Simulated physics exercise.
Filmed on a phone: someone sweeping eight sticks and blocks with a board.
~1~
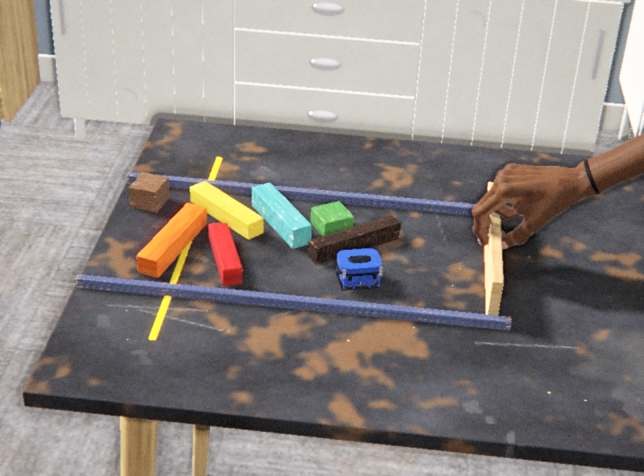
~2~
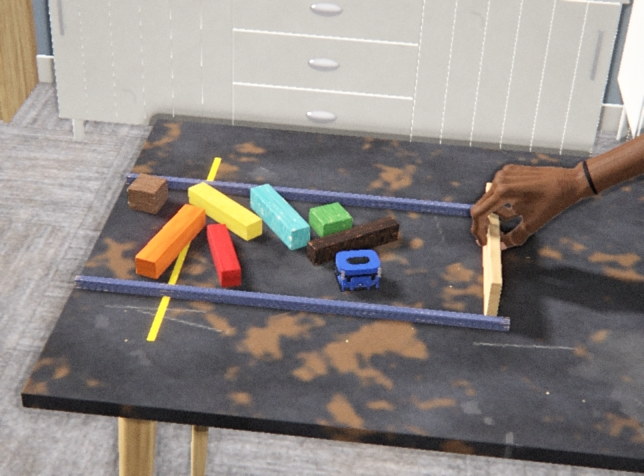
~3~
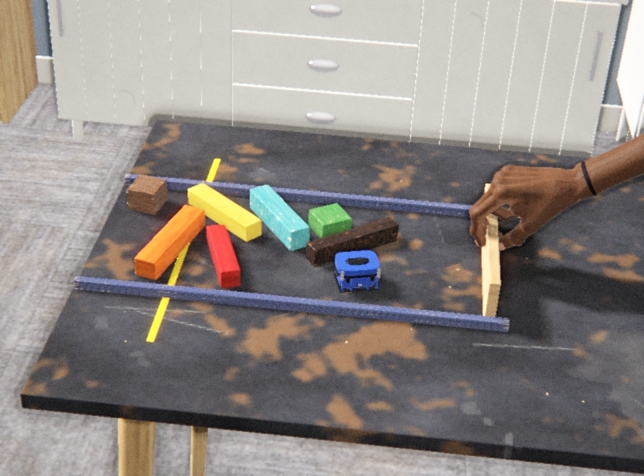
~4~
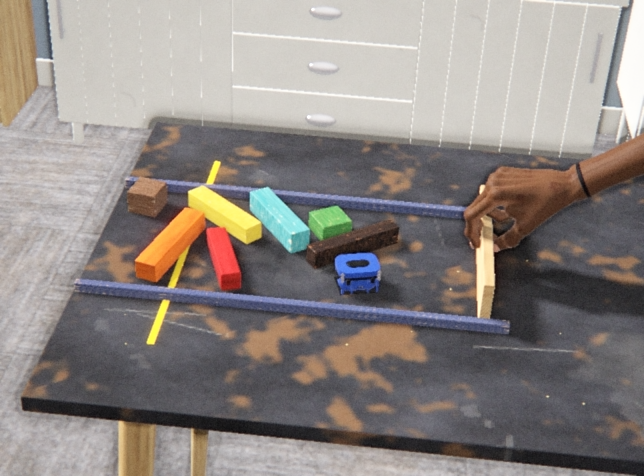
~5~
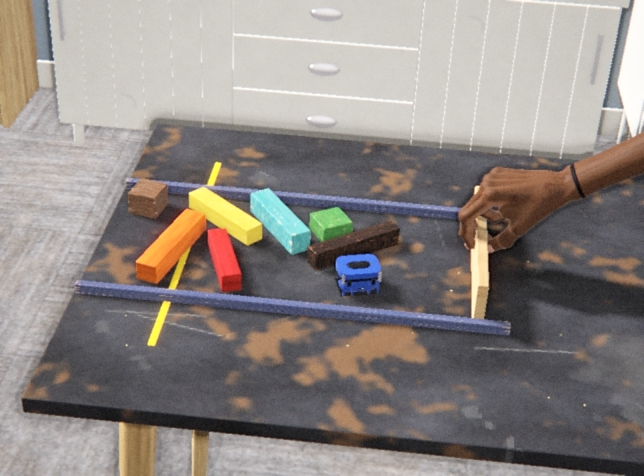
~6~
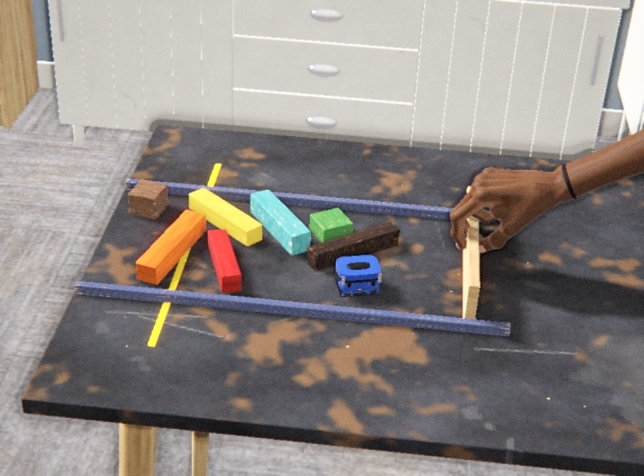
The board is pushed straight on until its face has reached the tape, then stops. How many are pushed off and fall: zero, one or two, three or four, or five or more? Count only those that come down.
Outcome: The number that fall off is one or two.
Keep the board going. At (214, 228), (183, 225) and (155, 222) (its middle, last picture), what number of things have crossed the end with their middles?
In that order 0, 2 and 4.
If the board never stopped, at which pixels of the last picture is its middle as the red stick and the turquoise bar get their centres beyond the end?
About (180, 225), and (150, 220) for the other.
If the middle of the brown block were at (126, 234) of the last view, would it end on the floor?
From there it comes down.
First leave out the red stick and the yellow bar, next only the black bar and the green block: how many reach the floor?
0 in the first case, 0 in the second.
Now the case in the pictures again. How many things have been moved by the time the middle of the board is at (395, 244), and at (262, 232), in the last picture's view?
The counts are 1 and 7.
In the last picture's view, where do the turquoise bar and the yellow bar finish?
The turquoise bar at (155, 207), the yellow bar at (134, 210).
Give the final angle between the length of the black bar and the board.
Some 30 degrees.
Early on, none off yet; brown block at rest near (148, 199); orange stick at rest near (172, 246); yellow bar at rest near (225, 216).
A while later, none off yet; brown block at rest near (148, 199); orange stick moving near (161, 245); yellow bar travelled a little near (202, 216).
Finally, the number that fall off is one or two; lost, orange stick and brown block.
